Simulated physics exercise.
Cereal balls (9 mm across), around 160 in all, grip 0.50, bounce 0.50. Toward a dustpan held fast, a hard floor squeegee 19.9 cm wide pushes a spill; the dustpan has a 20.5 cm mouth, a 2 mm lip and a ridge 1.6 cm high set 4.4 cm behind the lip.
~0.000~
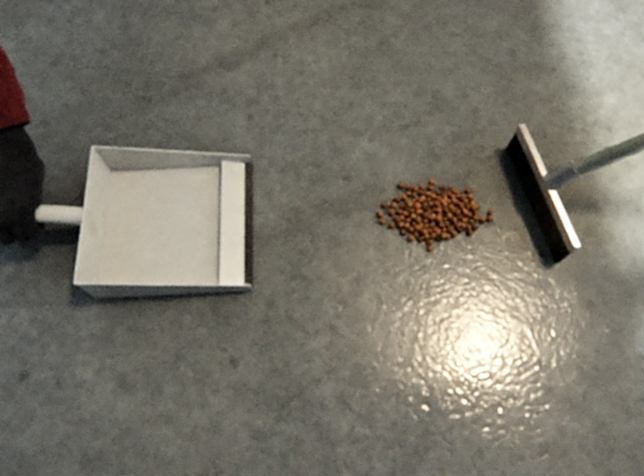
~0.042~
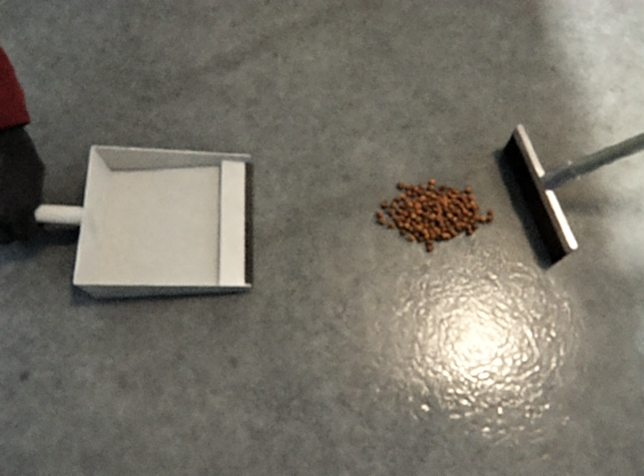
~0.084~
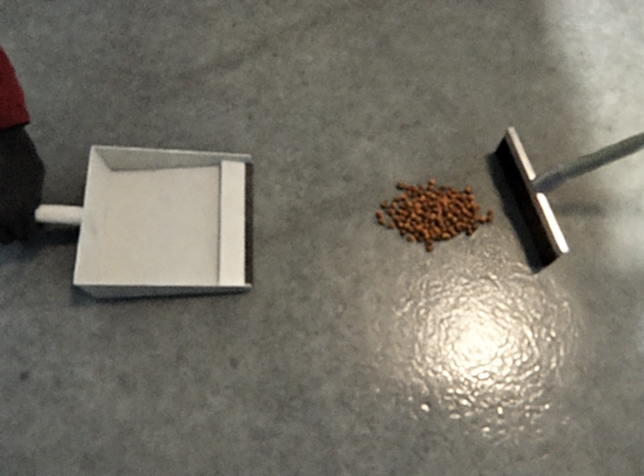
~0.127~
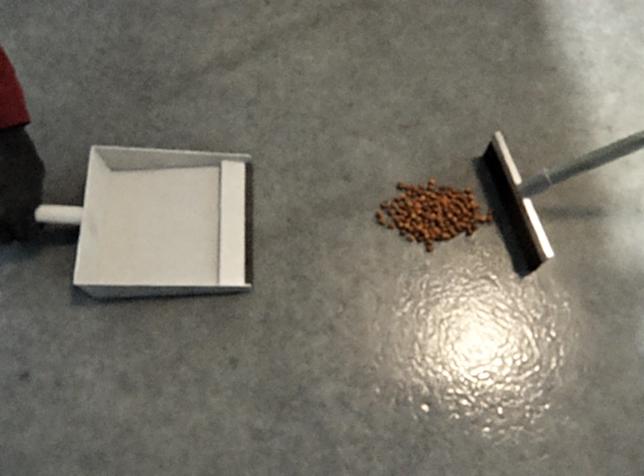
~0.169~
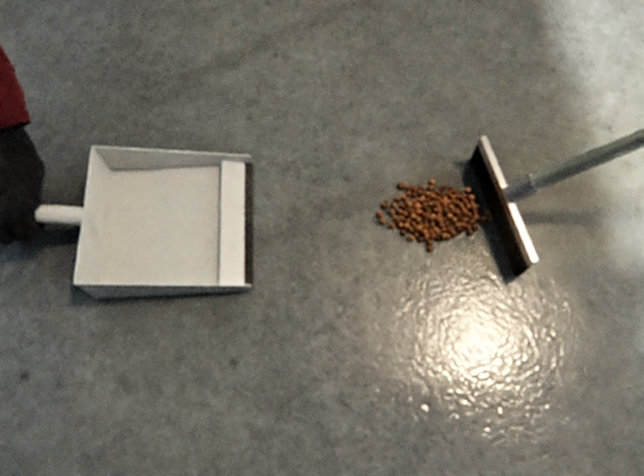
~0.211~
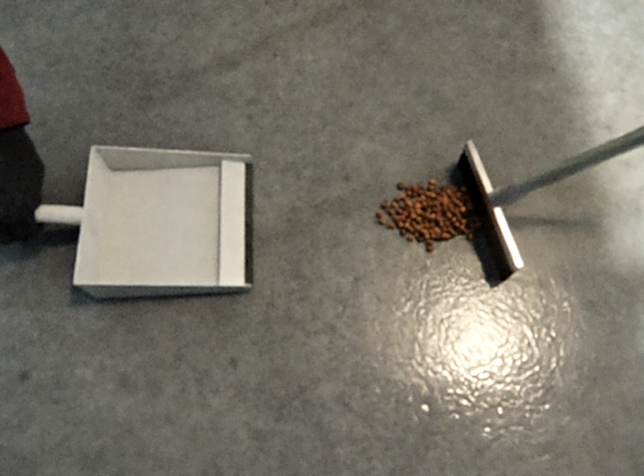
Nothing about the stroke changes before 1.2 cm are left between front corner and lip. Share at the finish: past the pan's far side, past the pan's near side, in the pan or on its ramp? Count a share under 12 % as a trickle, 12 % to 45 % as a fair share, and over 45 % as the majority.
Far side: A trickle. Near side: A fair share. Pan: A fair share.
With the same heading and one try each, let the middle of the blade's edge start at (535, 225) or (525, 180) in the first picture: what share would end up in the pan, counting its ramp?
Roughly 15 % and 25 %.
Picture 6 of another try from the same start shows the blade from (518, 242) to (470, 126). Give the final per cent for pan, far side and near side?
Pan 10 % / far 5 % / near 0 %.
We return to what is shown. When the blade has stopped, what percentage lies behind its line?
I'd put it near 15 in a hundred.
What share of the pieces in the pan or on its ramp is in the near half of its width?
About 100 percent of it.
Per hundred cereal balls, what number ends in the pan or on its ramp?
I'd say around 25 percent.
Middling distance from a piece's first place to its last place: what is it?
30 cm or so.
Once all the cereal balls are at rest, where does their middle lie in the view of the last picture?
After settling, the middle sits near (253, 267).
Then, at 0.51 s, middle of the blade 19 cm from the lip; 0 % over the lip, far side 0 %, near side 5 %.
After 0.71 s, middle of the blade 9 cm from the lip; 0 % over the lip, far side 0 %, near side 15 %.
After 1.02 s, middle of the blade 3 cm from the lip; 25 % over the lip, far side 0 %, near side 30 %.
At rest (1.3 s), far side 0 %, near side 30 %, pan 25 %, in front of the lip or behind the blade 45 %.
